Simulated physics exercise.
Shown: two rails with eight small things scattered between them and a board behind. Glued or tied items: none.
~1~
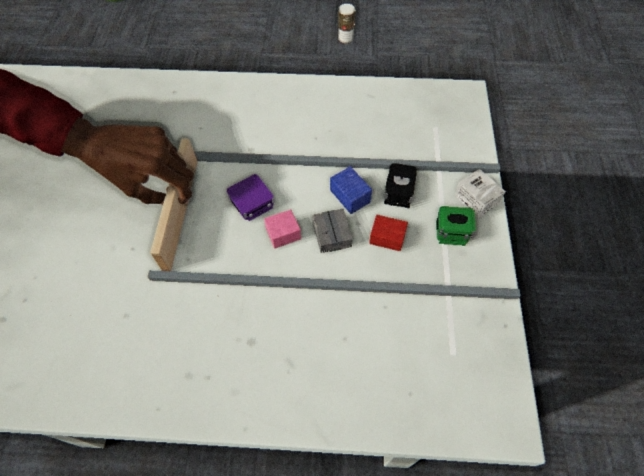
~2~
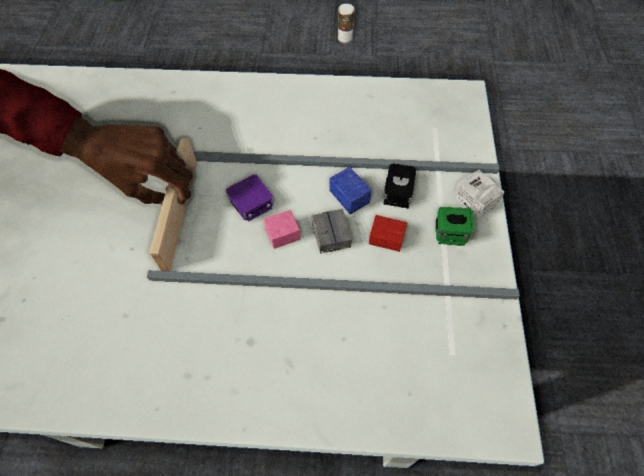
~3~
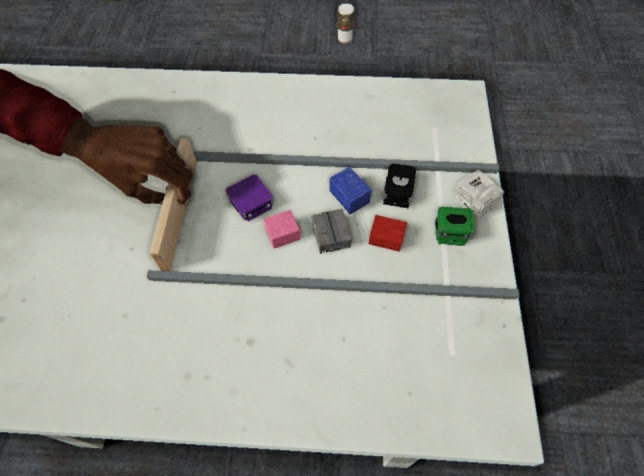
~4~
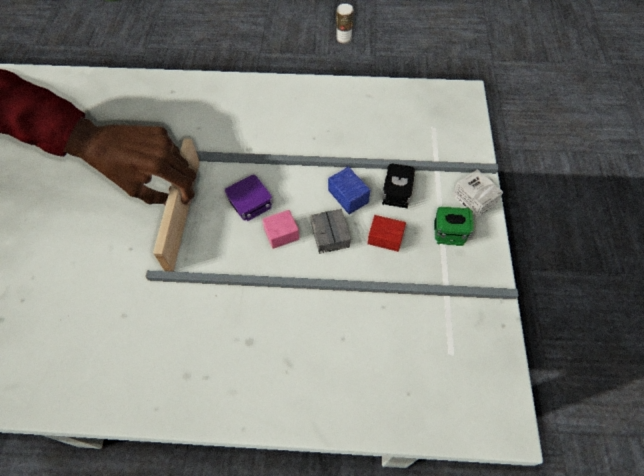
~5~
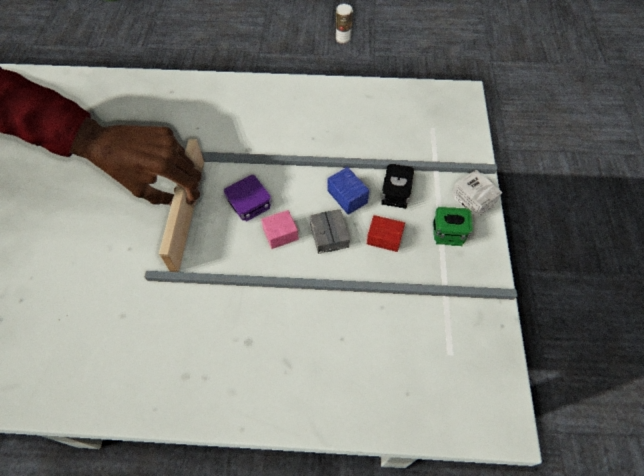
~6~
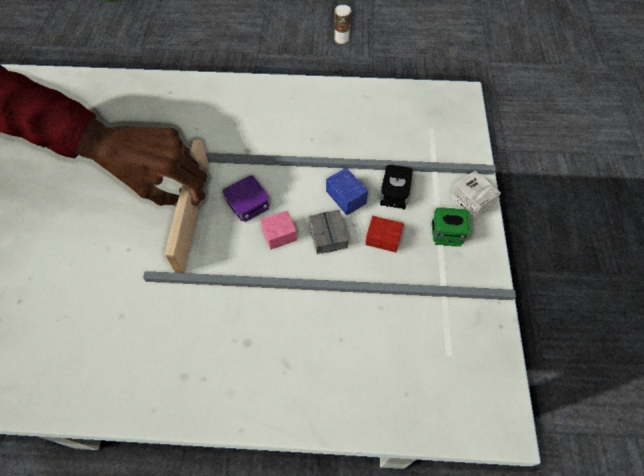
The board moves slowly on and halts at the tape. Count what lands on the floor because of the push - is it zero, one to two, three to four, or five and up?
I expect three or four drops over the end.
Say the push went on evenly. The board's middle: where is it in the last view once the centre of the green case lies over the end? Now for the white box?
Points: About (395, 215) and about (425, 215).
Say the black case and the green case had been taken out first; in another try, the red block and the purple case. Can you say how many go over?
1 and 2.
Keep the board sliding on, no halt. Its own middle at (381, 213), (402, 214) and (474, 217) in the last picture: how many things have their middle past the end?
Respectively 0, 1 and 5.
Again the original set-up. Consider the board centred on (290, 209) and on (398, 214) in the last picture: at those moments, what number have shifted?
The counts are 3 and 8.
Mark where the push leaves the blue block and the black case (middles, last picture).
First object about (455, 177); second object about (487, 185).
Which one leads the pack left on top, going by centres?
It's the black case.
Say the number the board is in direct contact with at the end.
I count 3 of them.
Early on, none off yet; white box at rest near (475, 195); green case at rest near (450, 227); black case at rest near (396, 187).
A while later, none off yet; white box at rest near (475, 195); green case at rest near (450, 227); black case travelled a little near (408, 186).
Further along, none off yet; white box moving near (485, 196); green case travelled well along near (511, 229); black case travelled about its own width near (448, 185).
Finally, the number that fall off is three or four; lost, red block, green case and white box.
